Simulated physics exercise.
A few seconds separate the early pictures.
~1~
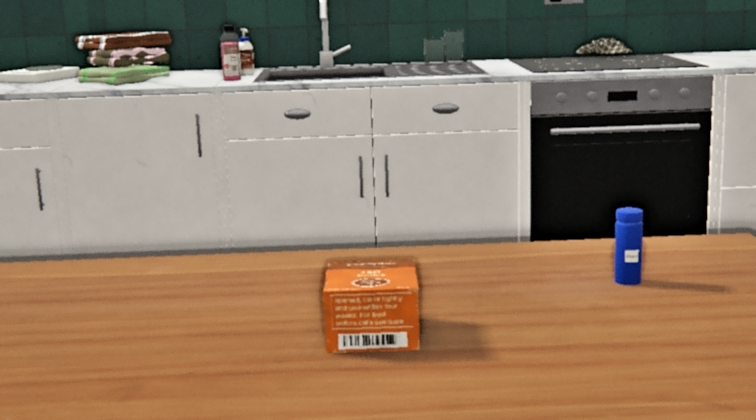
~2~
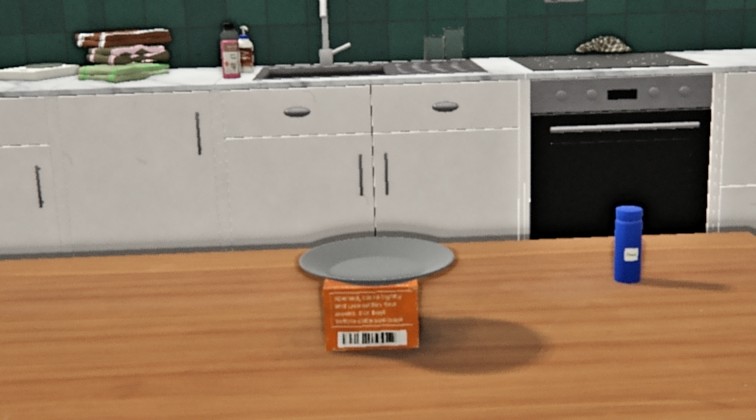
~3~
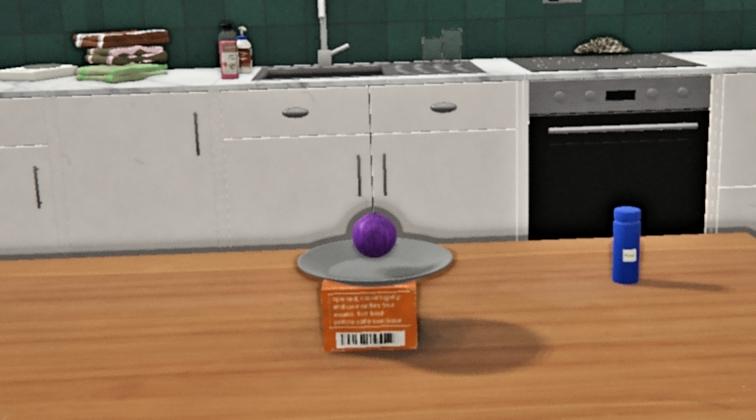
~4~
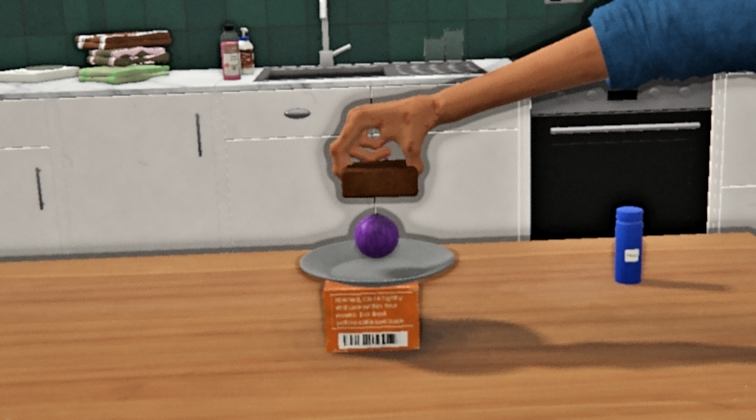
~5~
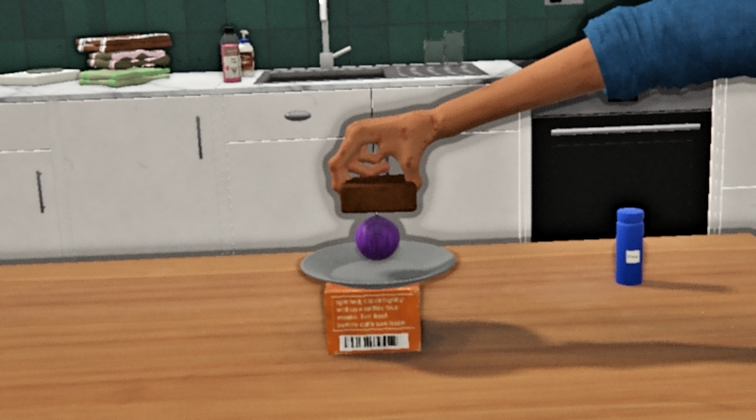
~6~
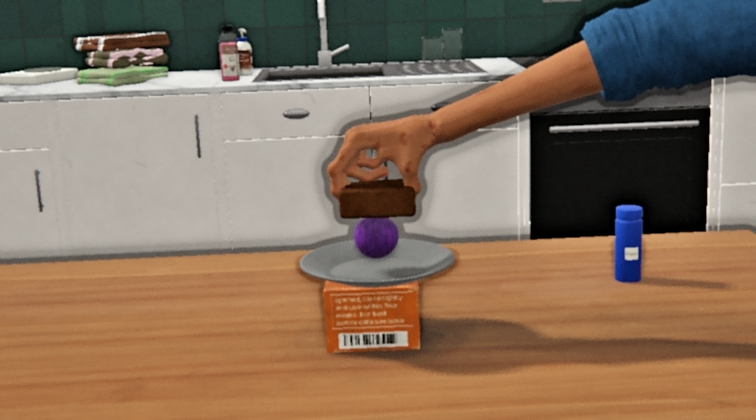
Grey plate appearing on an orange box, then a purple ball on the plate, and a hand lowering a brown block onto the ball.
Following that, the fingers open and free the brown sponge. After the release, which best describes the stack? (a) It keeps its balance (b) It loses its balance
Option b: It loses its balance.
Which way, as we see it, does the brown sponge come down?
Rightwards.
Then, 1.20 s on from there, brown sponge upside down near (457, 216).
Then, 1.60 s on from there, brown sponge now fallen.
In the end, fallen, brown sponge; the other 4 unmoved. At the end, from the last picture's camera, brown sponge near (593, 310). The pile gives way.
